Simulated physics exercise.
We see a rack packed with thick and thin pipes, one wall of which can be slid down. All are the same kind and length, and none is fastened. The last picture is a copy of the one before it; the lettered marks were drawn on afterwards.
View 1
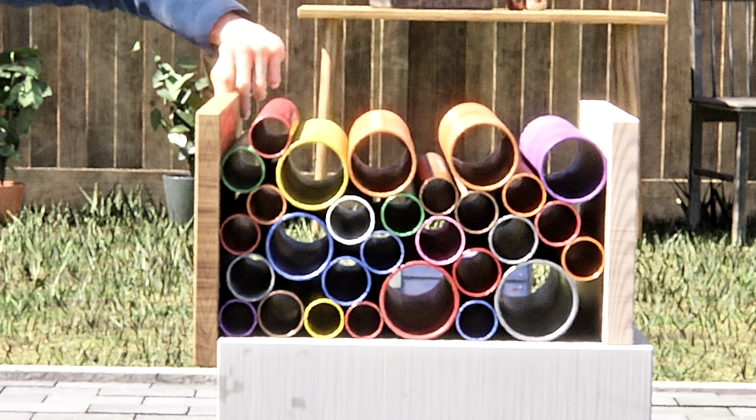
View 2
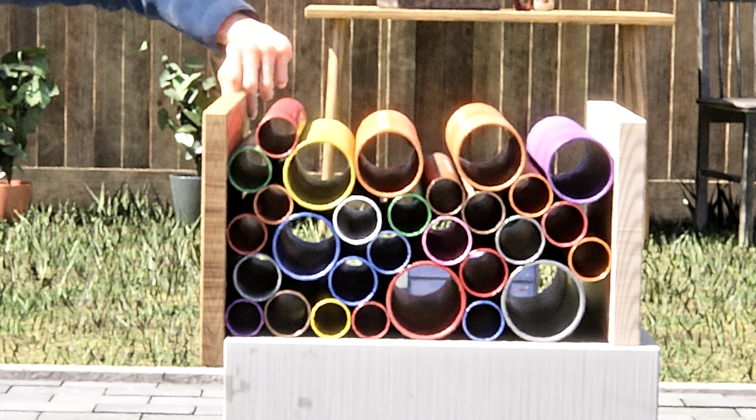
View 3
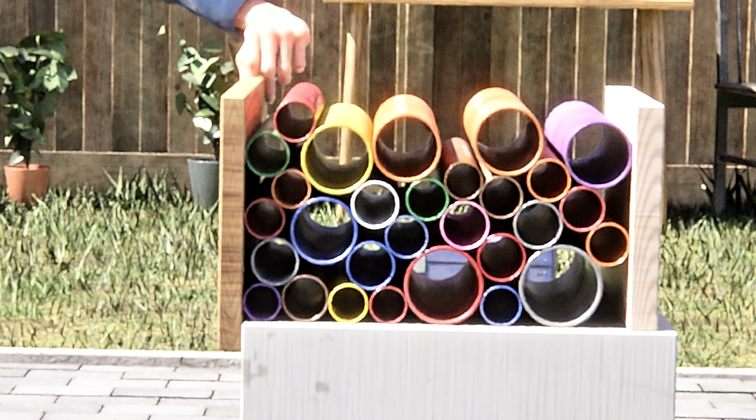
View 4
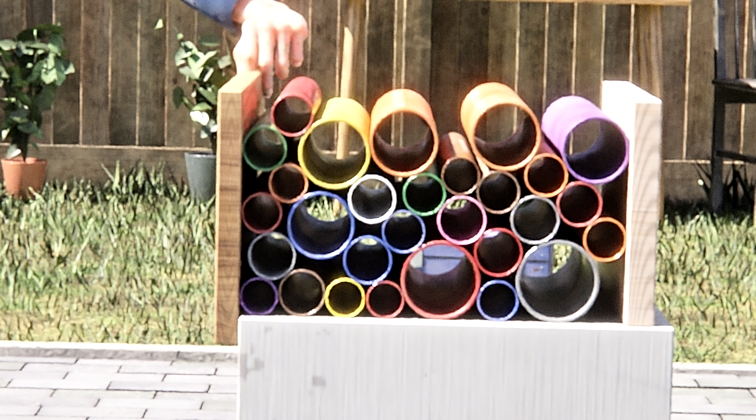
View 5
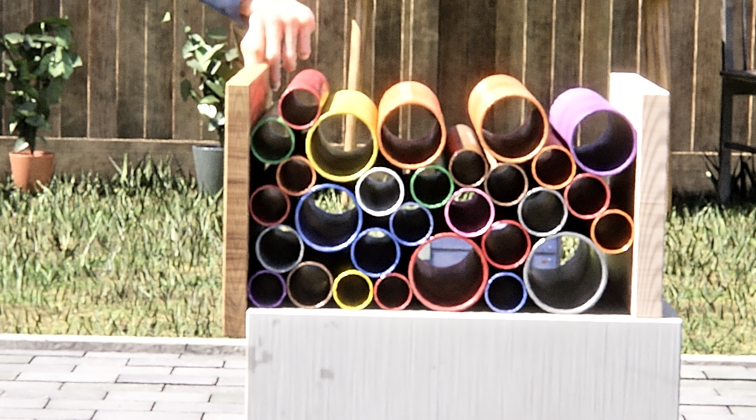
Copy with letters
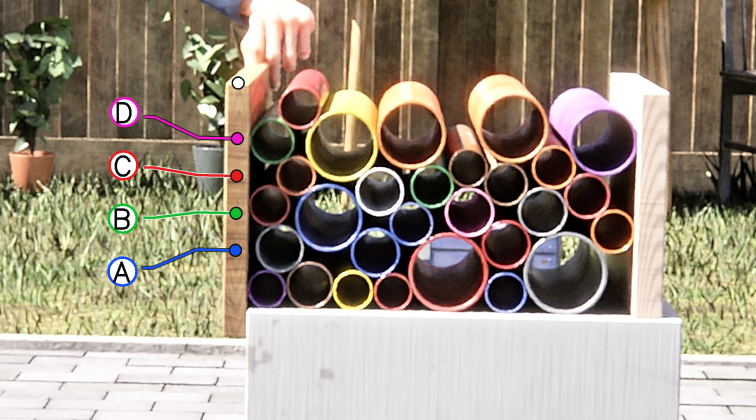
A hand rests at the left wall of a rack of colourful pipes, barely moving, as the view shifts slightly.
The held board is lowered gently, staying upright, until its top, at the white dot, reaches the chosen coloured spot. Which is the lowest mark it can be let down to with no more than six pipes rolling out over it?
A is the limit.
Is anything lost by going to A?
At A: Yes.
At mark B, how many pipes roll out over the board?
With B, two.
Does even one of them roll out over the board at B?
At B: Yes.
On the marked copy, A at (236, 251); B at (236, 213); C at (237, 176); D at (238, 138); the white dot at (239, 83).
Following A. Soon after the start, top of the board (250, 161).
Later, top of the board (248, 248).
In the end, top of the board (248, 250), five out over the board.
As for the rest, B two out over the board; C none out over the board; D none out over the board.
